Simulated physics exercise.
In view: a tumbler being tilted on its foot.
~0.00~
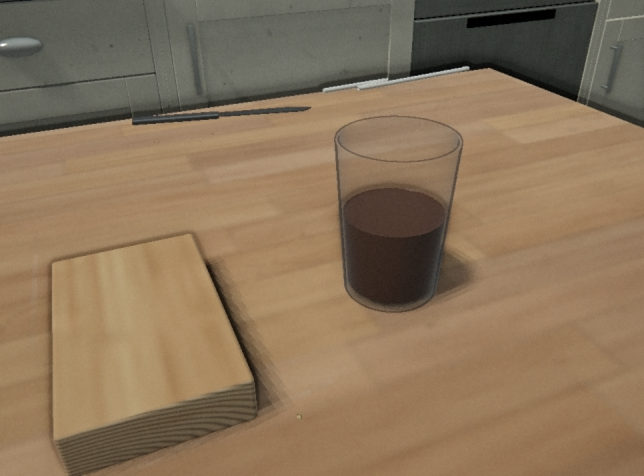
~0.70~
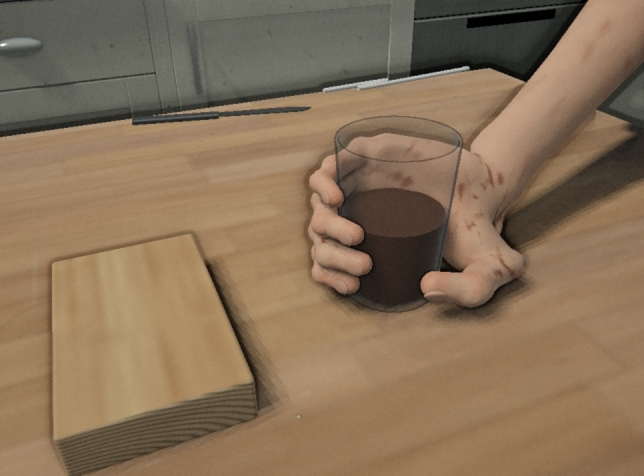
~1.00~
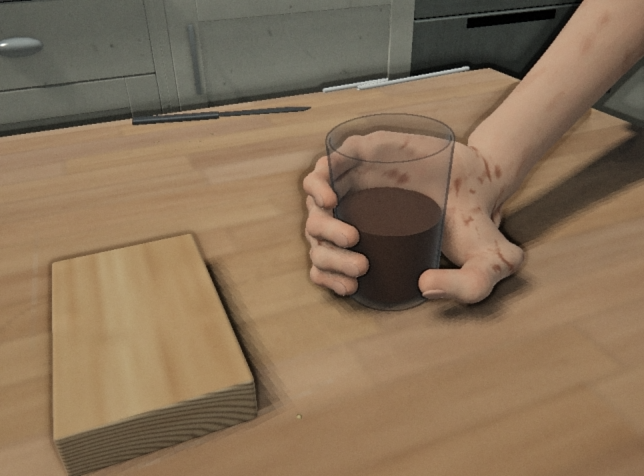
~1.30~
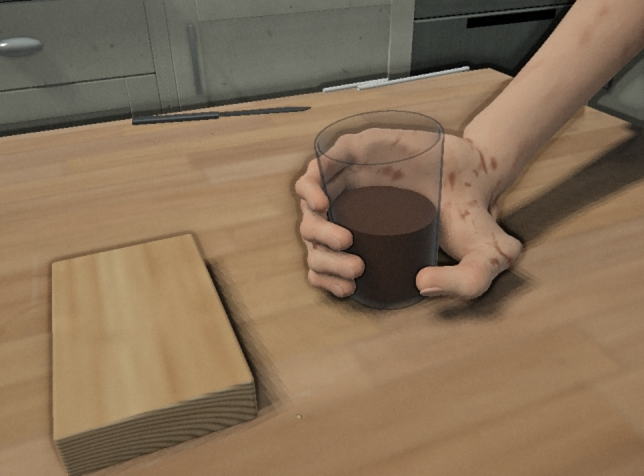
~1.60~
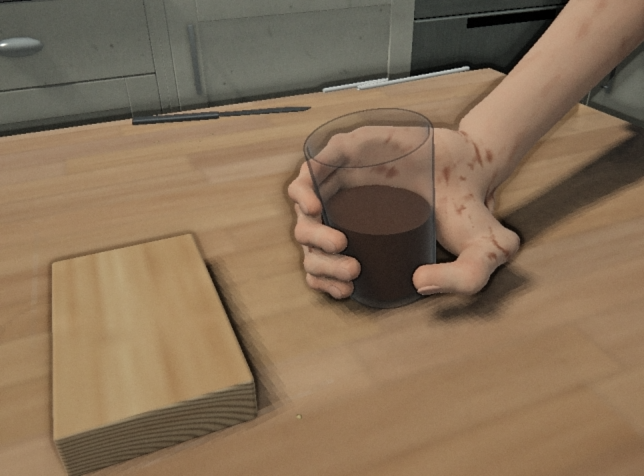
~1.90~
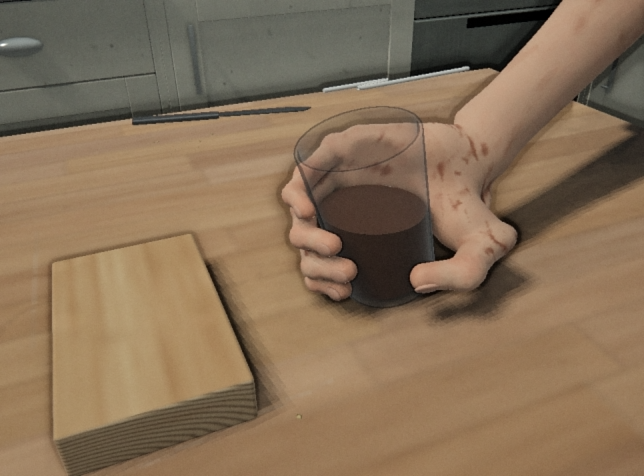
A hand reached in from the right and took hold of a half-full tumbler of dark drink on a wooden table, then tilted it slightly left on its foot, towards a wooden block.
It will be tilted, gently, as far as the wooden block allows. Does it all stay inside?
The tumbler slops over.
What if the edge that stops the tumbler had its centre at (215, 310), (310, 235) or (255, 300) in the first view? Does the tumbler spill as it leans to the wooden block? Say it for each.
As listed: Slops over, keeps it in, runs over.
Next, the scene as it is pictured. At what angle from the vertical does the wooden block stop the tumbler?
Roughly 70°.
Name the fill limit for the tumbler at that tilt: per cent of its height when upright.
About 30 per cent.
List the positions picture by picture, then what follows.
In the first frame, it stands upright; tumbler (394, 212) about half full.
In the second frame, a hand takes hold; tumbler about half full, surface at (394, 212); wooden block (143, 332).
In the third frame, tipping on its foot; tumbler (390, 210) about half full.
In the fourth frame, the top moves towards the wooden block; tumbler about half full, surface at (384, 210); wooden block (143, 332).
In the fifth frame, on the way over; tumbler (379, 208) about half full.
In the sixth frame, it is leaning; tumbler about half full, surface at (374, 209); wooden block (143, 332).
Around 2.5 s, the tumbler leans by about 40°; none is lost.
Around 3.1 s, the tumbler leans by about 60°; it has lost some; nearly all of the cocoa is inside.
Around 4.5 s, the tumbler leans by about 70°, against the wooden block; it has lost some; about half of the cocoa is inside.
